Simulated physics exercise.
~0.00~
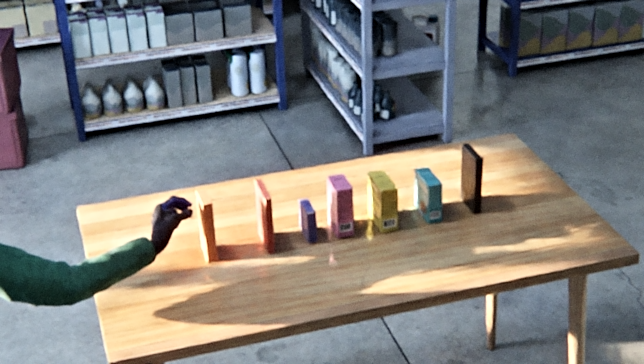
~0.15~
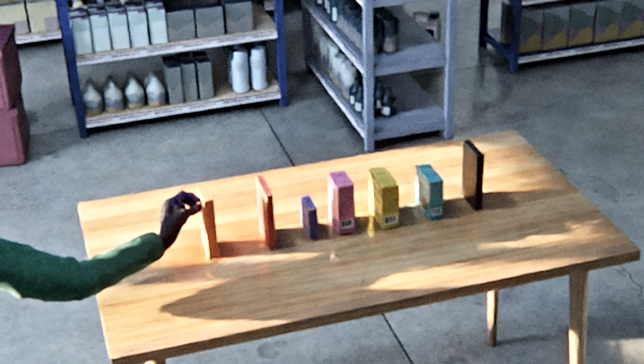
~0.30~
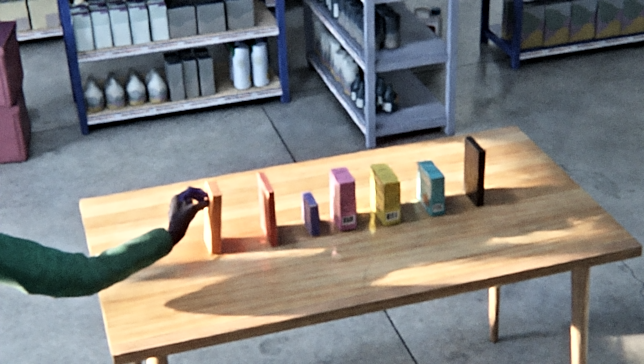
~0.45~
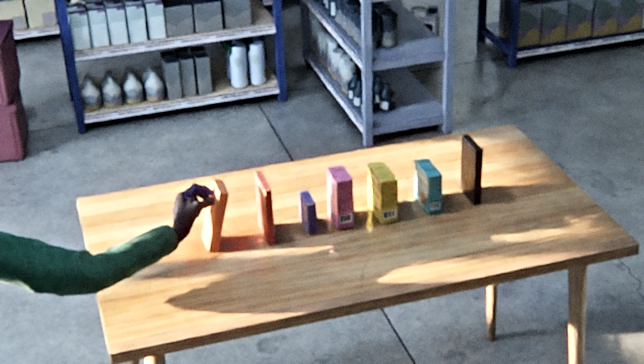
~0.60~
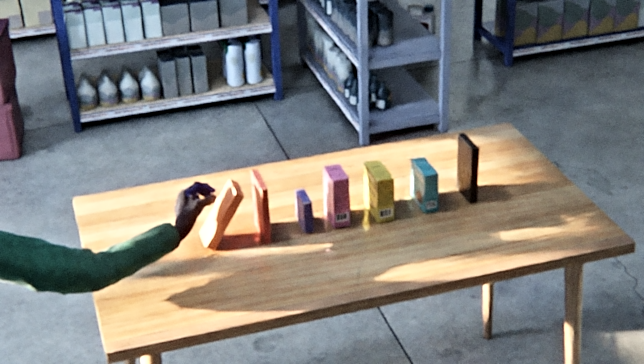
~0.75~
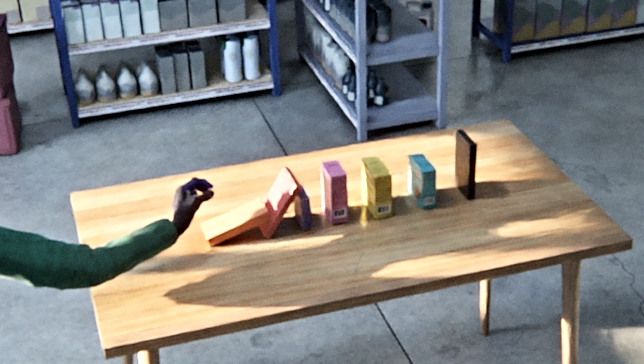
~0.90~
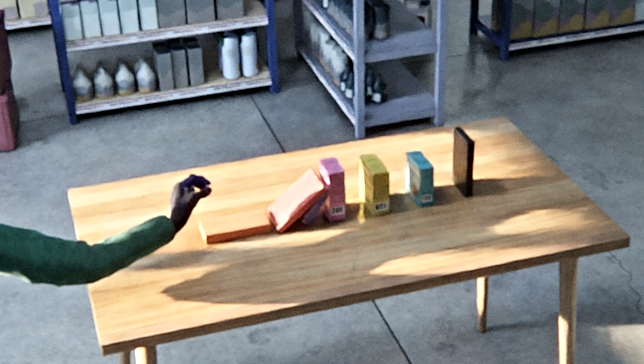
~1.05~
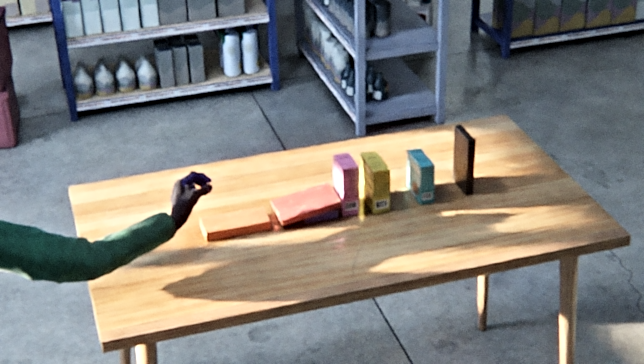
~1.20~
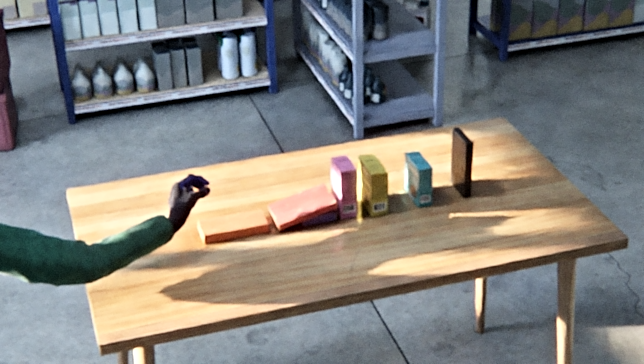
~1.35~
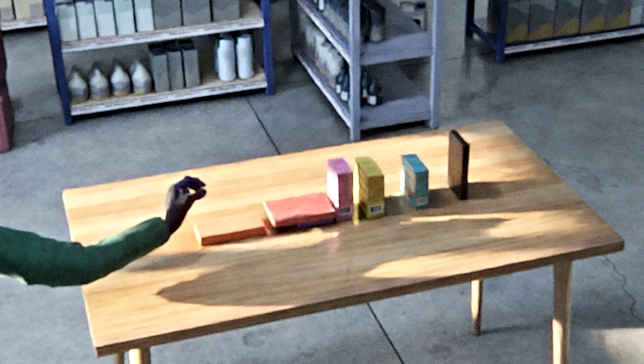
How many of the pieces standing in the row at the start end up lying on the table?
Three of them end up lying down, namely the orange block, the red board and the blue block.
